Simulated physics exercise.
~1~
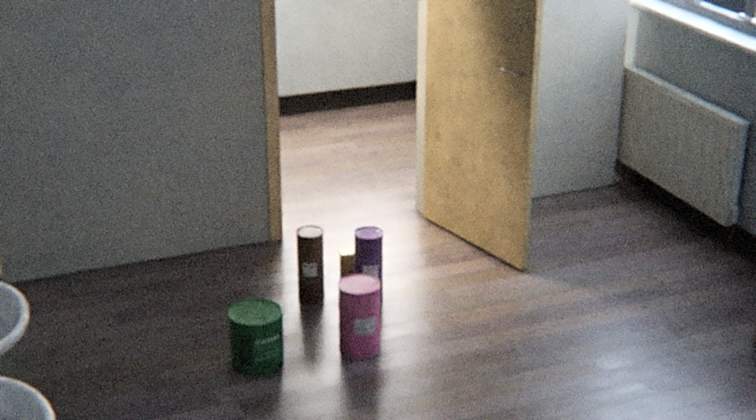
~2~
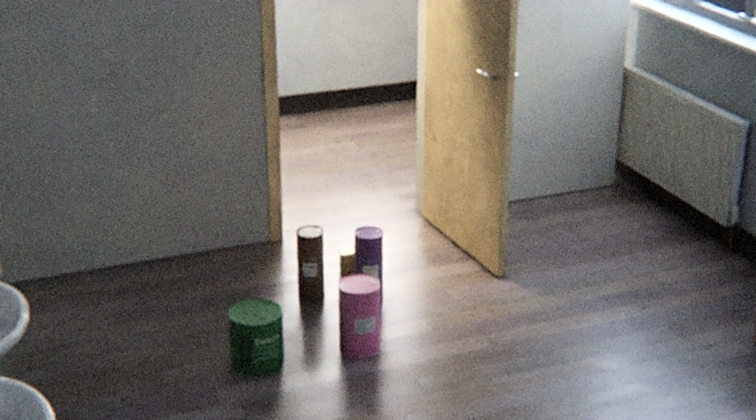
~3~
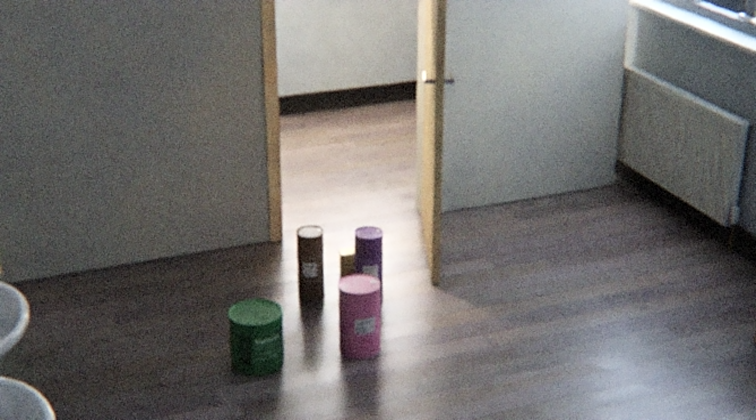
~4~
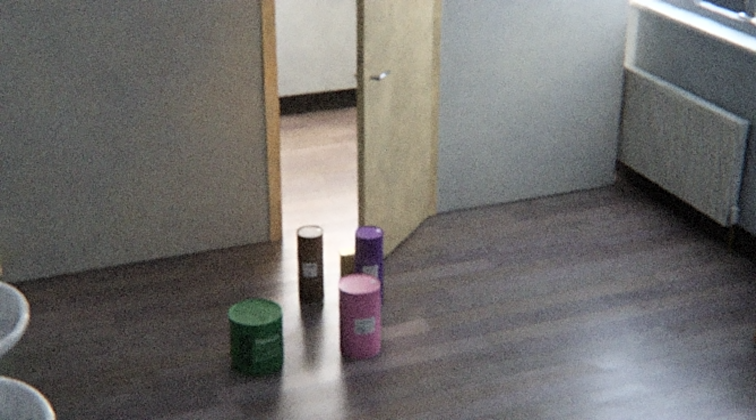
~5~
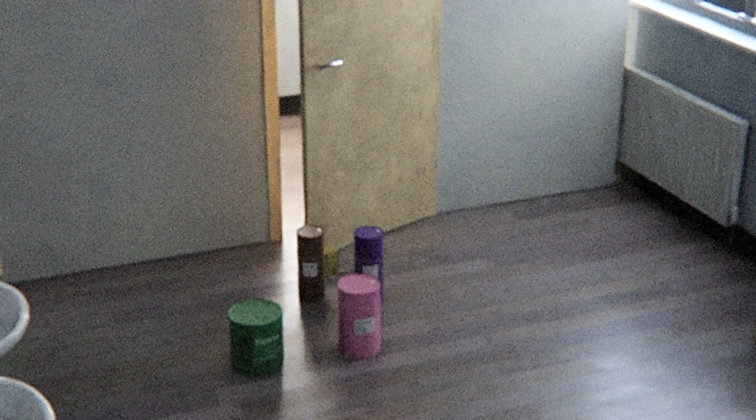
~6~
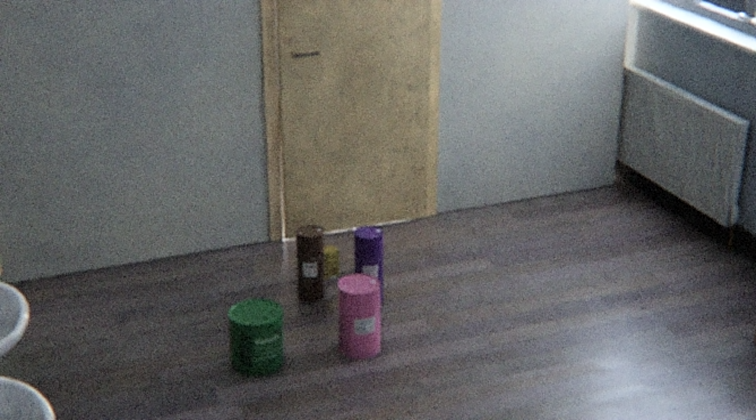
In a doorway, a door swings shut behind five containers as the yellow one shifts left.
